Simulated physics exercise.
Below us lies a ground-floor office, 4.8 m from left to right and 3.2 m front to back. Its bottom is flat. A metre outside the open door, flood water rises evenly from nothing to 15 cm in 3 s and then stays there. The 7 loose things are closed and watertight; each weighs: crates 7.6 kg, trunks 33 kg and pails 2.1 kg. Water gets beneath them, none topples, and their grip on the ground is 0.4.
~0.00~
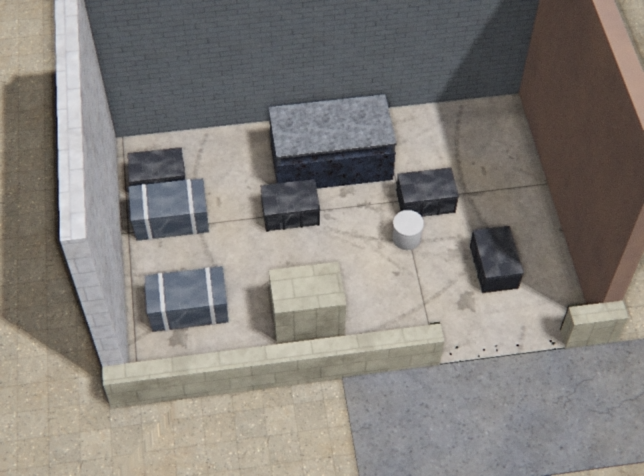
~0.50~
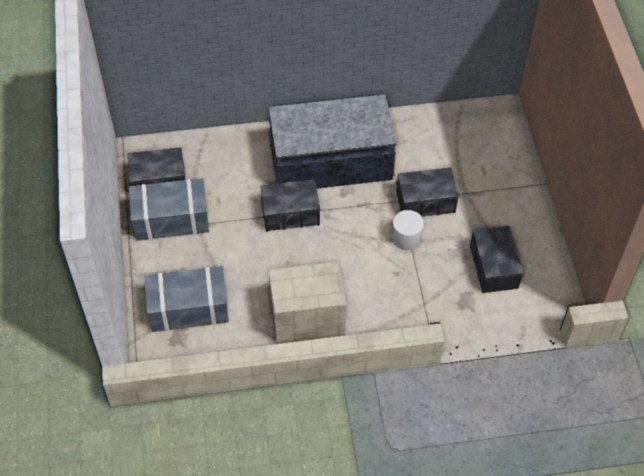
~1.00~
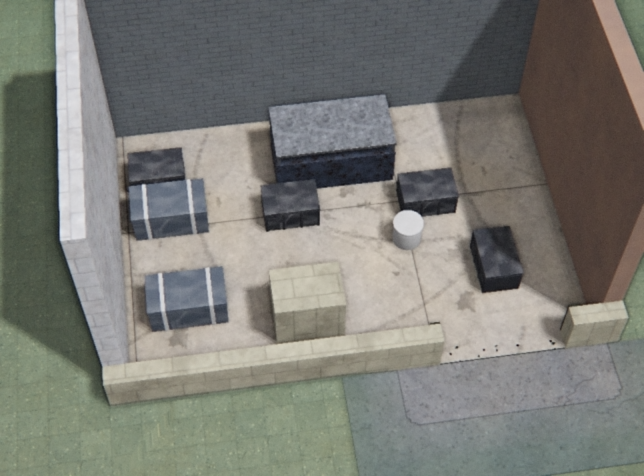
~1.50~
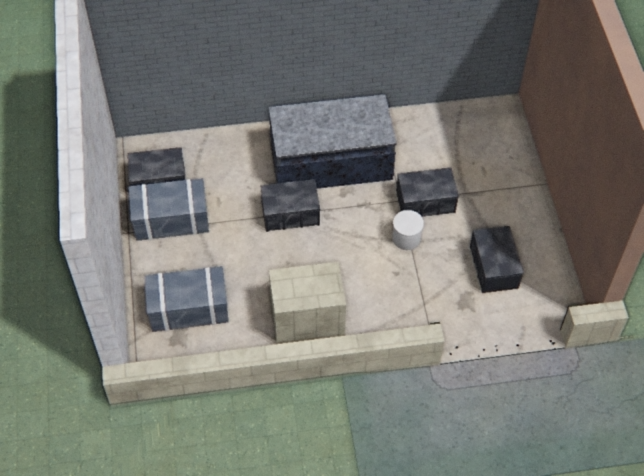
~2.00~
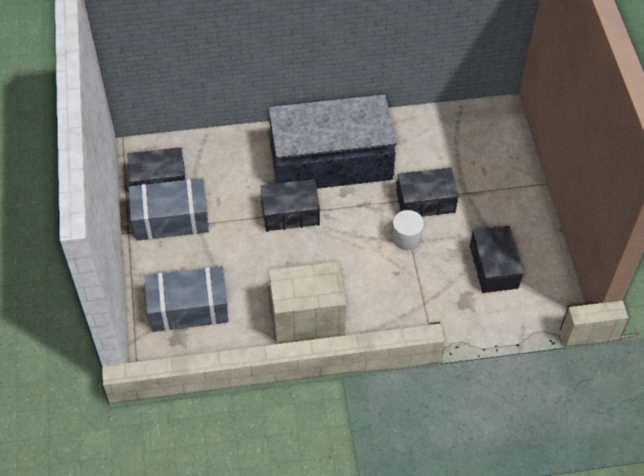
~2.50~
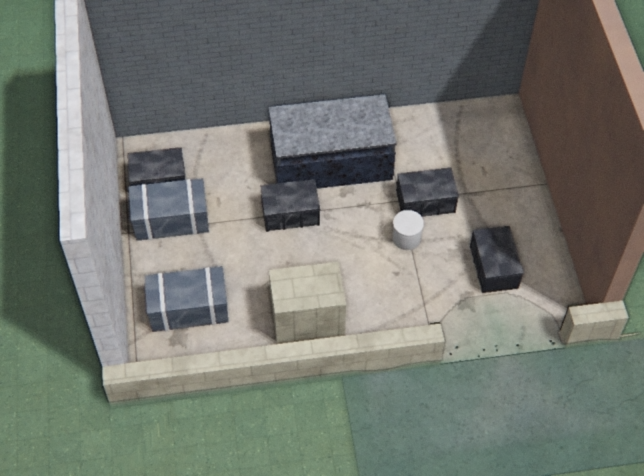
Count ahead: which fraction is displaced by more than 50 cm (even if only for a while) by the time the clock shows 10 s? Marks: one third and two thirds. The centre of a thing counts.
It is between one and two thirds.
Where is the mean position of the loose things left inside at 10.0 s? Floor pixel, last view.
Around (269, 225).
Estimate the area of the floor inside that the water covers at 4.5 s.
Roughly 5.5 m2.
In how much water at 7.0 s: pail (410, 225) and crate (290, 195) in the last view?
About 2 and 2 cm.
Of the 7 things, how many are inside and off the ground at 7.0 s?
At that moment 2.
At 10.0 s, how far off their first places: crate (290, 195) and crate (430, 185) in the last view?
In turn: 120 cm, 100 cm.
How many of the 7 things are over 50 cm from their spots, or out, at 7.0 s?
I count 4.
After 3.5 s 0 of 7 are over 50 cm from their spots; 0 afloat.
After 4.5 s 2 of 7 are over 50 cm from their spots; 0 afloat.
After 7.0 s 4 of 7 are over 50 cm from their spots; 2 afloat.
After 10.0 s 4 of 7 are over 50 cm from their spots, and 4 have been at some point; 3 afloat.
